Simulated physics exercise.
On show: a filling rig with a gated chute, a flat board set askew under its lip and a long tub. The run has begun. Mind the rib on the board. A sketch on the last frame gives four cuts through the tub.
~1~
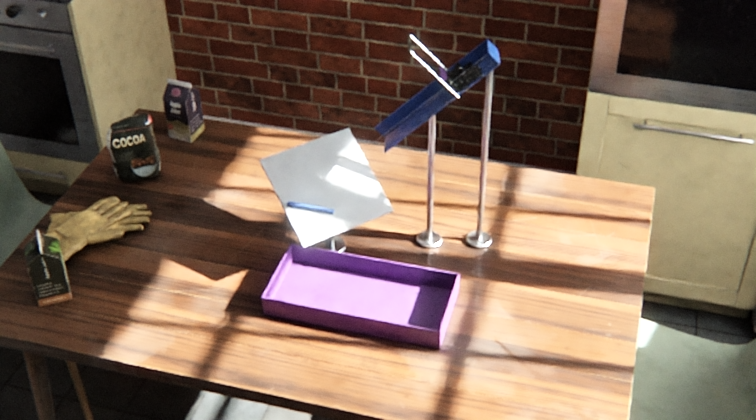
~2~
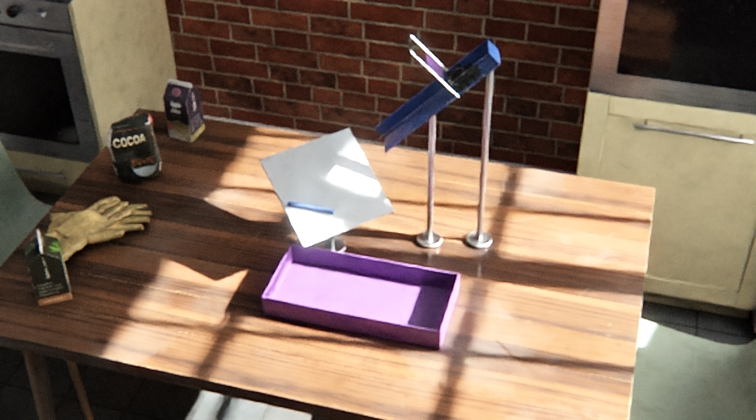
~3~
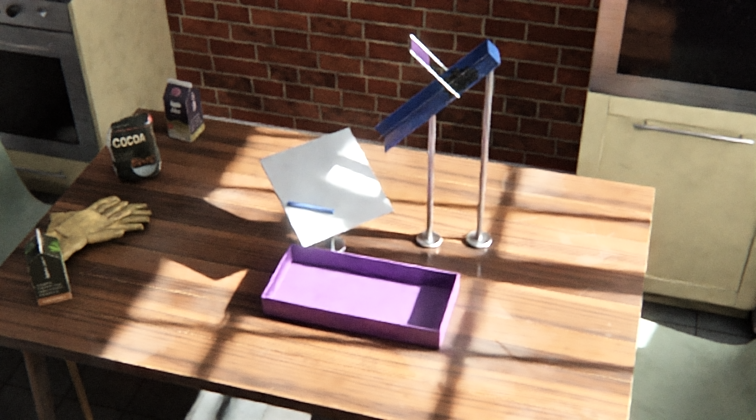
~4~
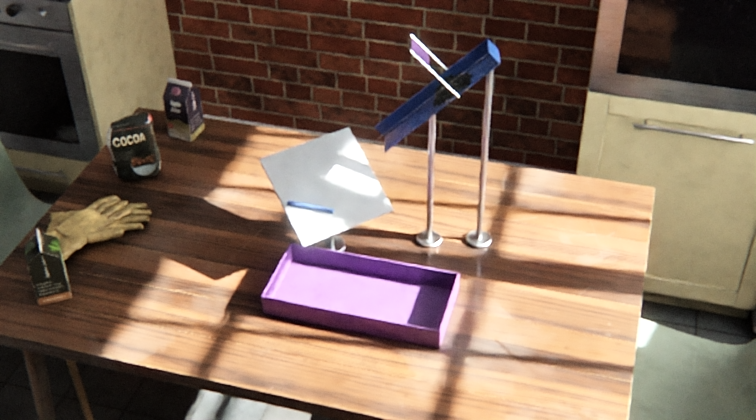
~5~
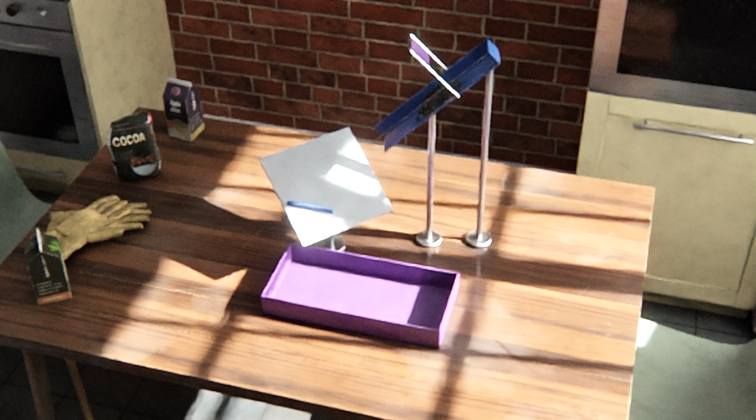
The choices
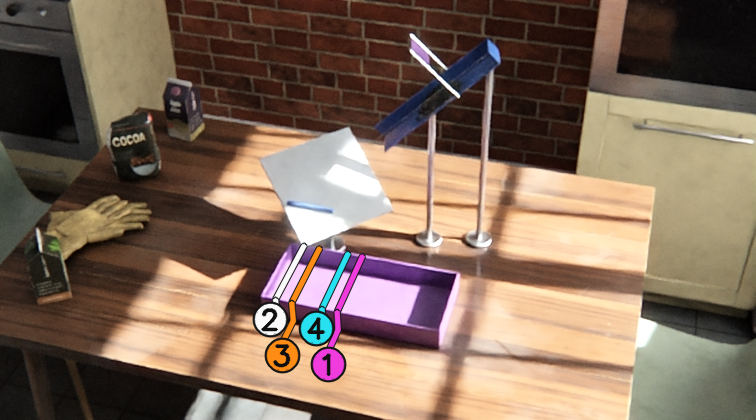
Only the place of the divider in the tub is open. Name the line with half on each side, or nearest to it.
I would pick line 1.
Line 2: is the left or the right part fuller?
Right.
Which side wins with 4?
Right.
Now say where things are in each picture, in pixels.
In the first frame, load behind the gate at (461, 75), black beans; lip of the chute at (385, 145), sloping fairly steeply.
In the second frame, middle of the board at (327, 185), tilted fairly steeply; middle of its low edge at (350, 228); of its high edge at (305, 143).
In the third frame, front corners of the tub at (262, 297) and (440, 331), empty; front of the load at (448, 89).
In the fourth frame, middle of the load at (452, 89); its front at (435, 103), about a quarter of the way to the lip; rib from (288, 201) to (334, 210).
In the fifth frame, middle of the load at (438, 94); its front at (418, 119), about half of the way to the lip.
On the marked copy, line 1 crosses the front rim at (337, 311); line 2 crosses the front rim at (275, 299); line 3 crosses the front rim at (292, 302); line 4 crosses the front rim at (322, 308).
Choosing 1, of what is caught, about half on the left of the divider, about half on the right.
Choosing 2, of what is caught, none on the left of the divider, all on the right.
Choosing 3, of what is caught, none on the left of the divider, all on the right.
Choosing 4, of what is caught, a small part on the left of the divider, nearly all on the right.
